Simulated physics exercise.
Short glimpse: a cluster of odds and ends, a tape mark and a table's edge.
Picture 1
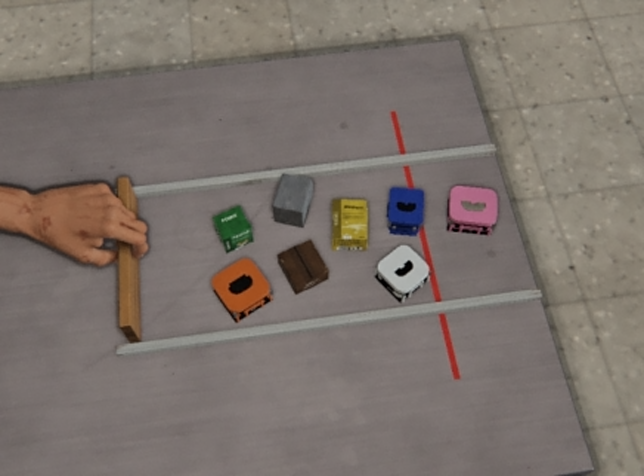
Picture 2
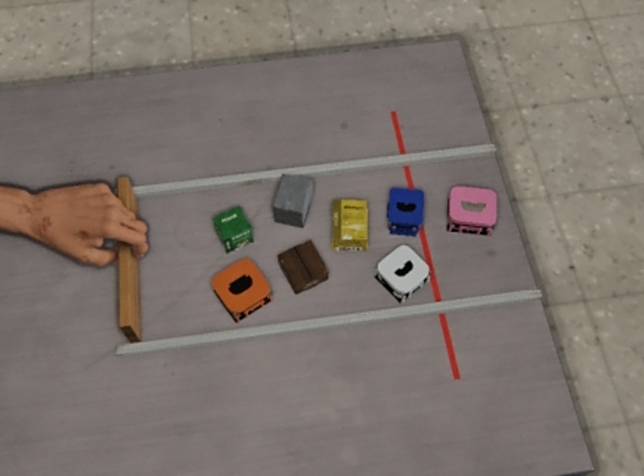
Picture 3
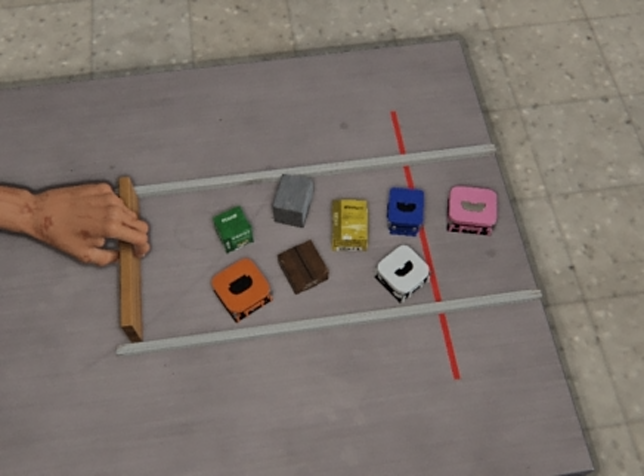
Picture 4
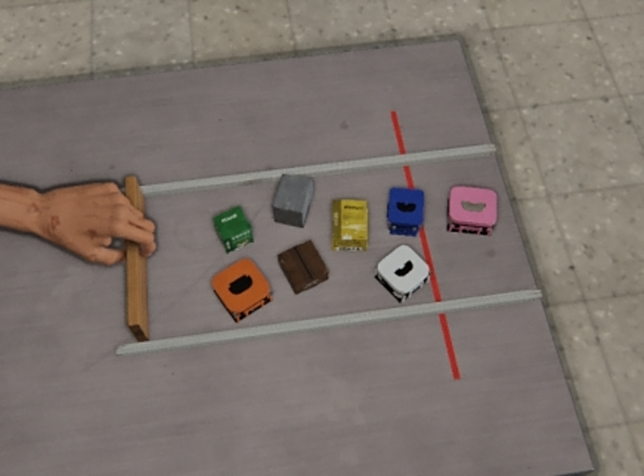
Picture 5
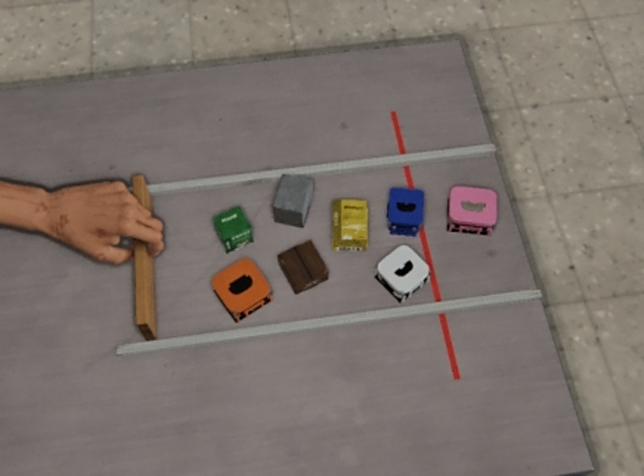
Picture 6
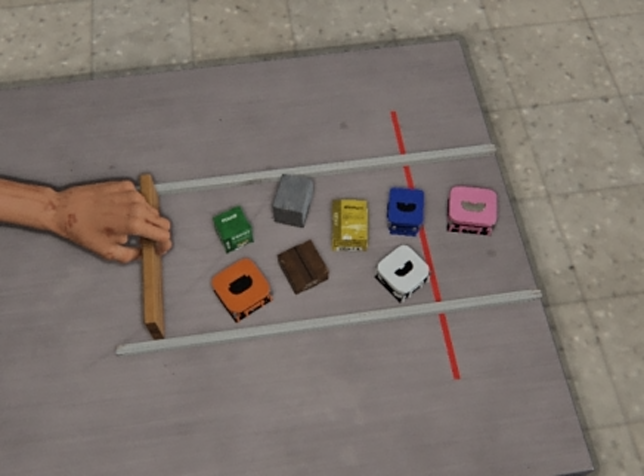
A wooden board, held upright by a hand, slid slowly a short way right between two pale rails, while the scattered small boxes and blocks ahead of it, near a red line, stayed still.
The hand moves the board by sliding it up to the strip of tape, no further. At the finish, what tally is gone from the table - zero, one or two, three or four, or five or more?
The tally gone is one or two.
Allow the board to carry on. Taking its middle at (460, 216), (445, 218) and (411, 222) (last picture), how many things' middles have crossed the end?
First 3, next 2, last 1.
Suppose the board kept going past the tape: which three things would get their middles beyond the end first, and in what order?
Earliest first - the pink case, the blue case, the white case.
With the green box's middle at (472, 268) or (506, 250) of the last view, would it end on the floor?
Taking the two spots in turn, it stays put and then stays put.
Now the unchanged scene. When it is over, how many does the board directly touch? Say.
3 of them.
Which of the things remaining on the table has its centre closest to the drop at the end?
Blue case.
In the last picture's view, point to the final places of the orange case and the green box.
The orange case ends at (456, 272) and the green box at (435, 210).
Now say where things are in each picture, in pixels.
The first picture shows pink case (471, 211); blue case (405, 212); white case (402, 273); board (129, 258); tape (422, 232).
The second picture shows blue case (405, 212); green box (233, 230).
The third picture shows white case (402, 274); grey block (293, 201).
The fourth picture shows pink case (471, 211); orange case (242, 290).
The fifth picture shows blue case (405, 212); brown box (303, 267).
The sixth picture shows pink case (471, 211); blue case (405, 212); white case (402, 274); board (152, 255); tape (422, 232).
A little later, none off yet; pink case at rest near (471, 211); blue case at rest near (405, 212); white case at rest near (402, 274).
When it is over, the number that fall off is one or two; down, pink case.
